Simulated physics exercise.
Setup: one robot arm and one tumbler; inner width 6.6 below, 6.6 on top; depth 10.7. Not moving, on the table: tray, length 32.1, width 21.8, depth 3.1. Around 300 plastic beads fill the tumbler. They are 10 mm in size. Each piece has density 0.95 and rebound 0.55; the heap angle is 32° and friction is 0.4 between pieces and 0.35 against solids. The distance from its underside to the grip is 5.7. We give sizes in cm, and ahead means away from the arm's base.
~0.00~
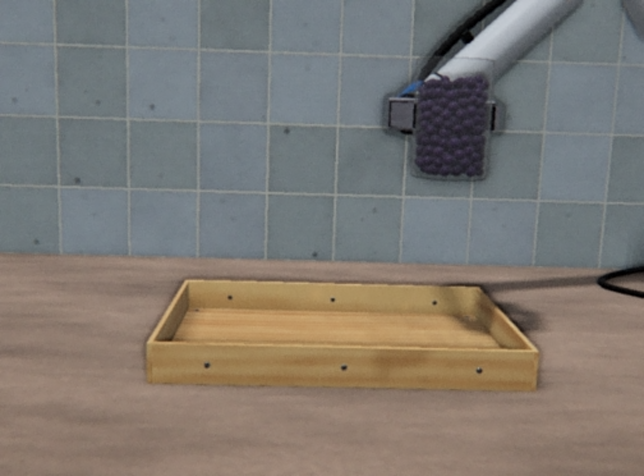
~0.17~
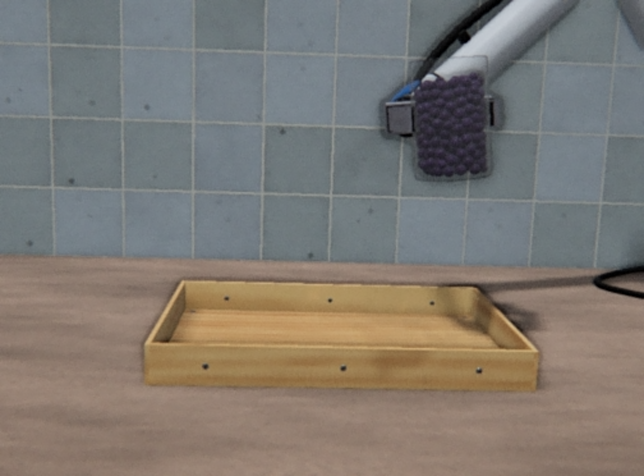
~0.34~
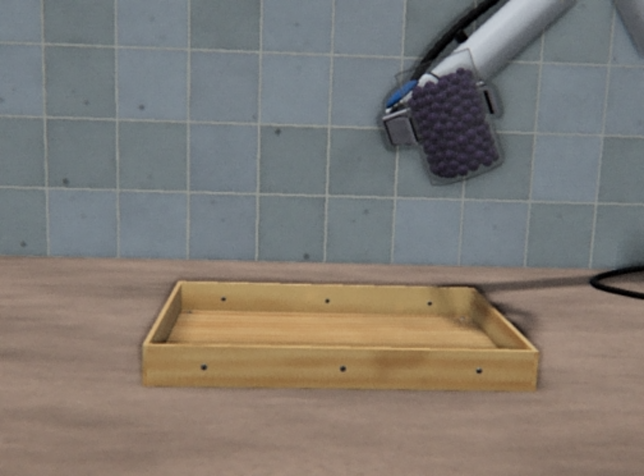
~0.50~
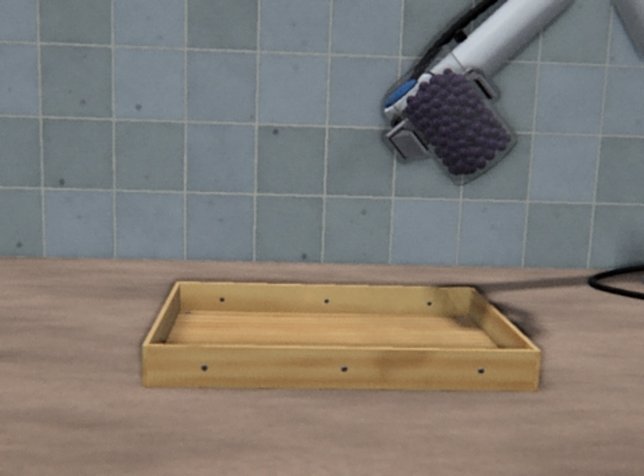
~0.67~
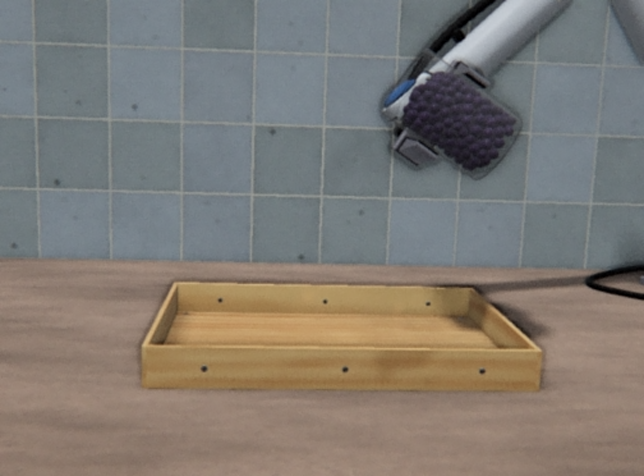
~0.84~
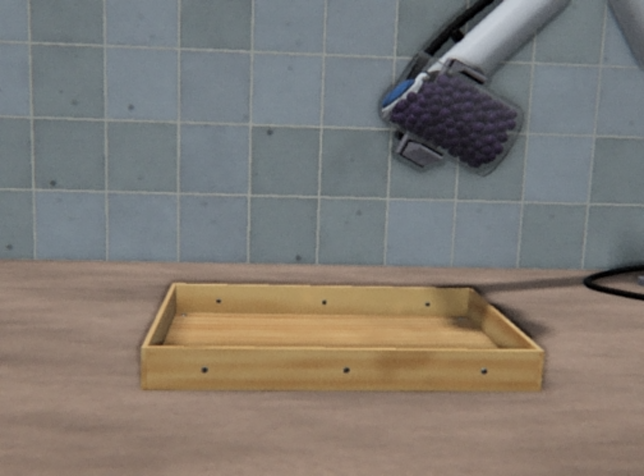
A robot arm steadily tilts a tumbler of dark purple beads above a wooden tray.
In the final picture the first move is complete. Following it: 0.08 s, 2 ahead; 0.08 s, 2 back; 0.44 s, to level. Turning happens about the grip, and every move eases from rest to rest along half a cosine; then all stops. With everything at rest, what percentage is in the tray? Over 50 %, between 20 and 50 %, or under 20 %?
Under 20 %.
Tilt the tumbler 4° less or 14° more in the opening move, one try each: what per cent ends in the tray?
About 5 per cent for the first try and 20 per cent for the second.
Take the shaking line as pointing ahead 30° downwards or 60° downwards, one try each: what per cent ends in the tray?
Near 5 and 0 percent respectively.
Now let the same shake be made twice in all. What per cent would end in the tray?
In that case it would be near 15 percent.
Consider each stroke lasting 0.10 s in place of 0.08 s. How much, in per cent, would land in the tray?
Roughly 5 percent would.
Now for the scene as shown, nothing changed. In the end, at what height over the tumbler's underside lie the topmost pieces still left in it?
Roughly 10.0 centimetres.
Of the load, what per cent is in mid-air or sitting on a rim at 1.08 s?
Roughly 7 percent.
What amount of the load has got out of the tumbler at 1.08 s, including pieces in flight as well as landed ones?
Share out so far: Close to 5 %.
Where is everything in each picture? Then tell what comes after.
The tumbler middle at (452, 121), level; upper third of the load around (455, 98), from x 420 to 485, top at y 80; 305 in the tumbler, in the first picture.
The tumbler middle at (451, 120), tilted 6° forward; upper third of the load around (453, 96), from x 420 to 485, top at y 75, in the second picture.
The tumbler middle at (450, 120), tilted 22° forward; upper third of the load around (450, 96), from x 410 to 495, top at y 70, in the third picture.
The tumbler middle at (452, 118), tilted 41° forward; upper third of the load around (446, 98), from x 410 to 505, top at y 75, in the fourth picture.
The tumbler middle at (452, 117), tilted 57° forward; upper third of the load around (447, 99), from x 410 to 510, top at y 75, in the fifth picture.
The tumbler middle at (453, 116), tilted 63° forward; upper third of the load around (450, 100), from x 395 to 510, top at y 80; 305 in the tumbler, in the sixth picture.
After 1.08 s, tilted 58° forward, highest piece 25 above the table; 283 in the tumbler, 22 in flight or on a rim.
After 1.32 s, tilted 11° forward, highest piece 27 above the table; 280 in the tumbler, 21 in the tray, 4 in flight or on a rim.
After 1.64 s, level, highest piece 27 above the table; 280 in the tumbler, 24 in the tray, 1 in flight or on a rim.
After 2.69 s, level, highest piece 27 above the table; 280 in the tumbler, 25 in the tray.
In the end, 280 in the tumbler, 25 in the tray. That is 8 % in the tray.
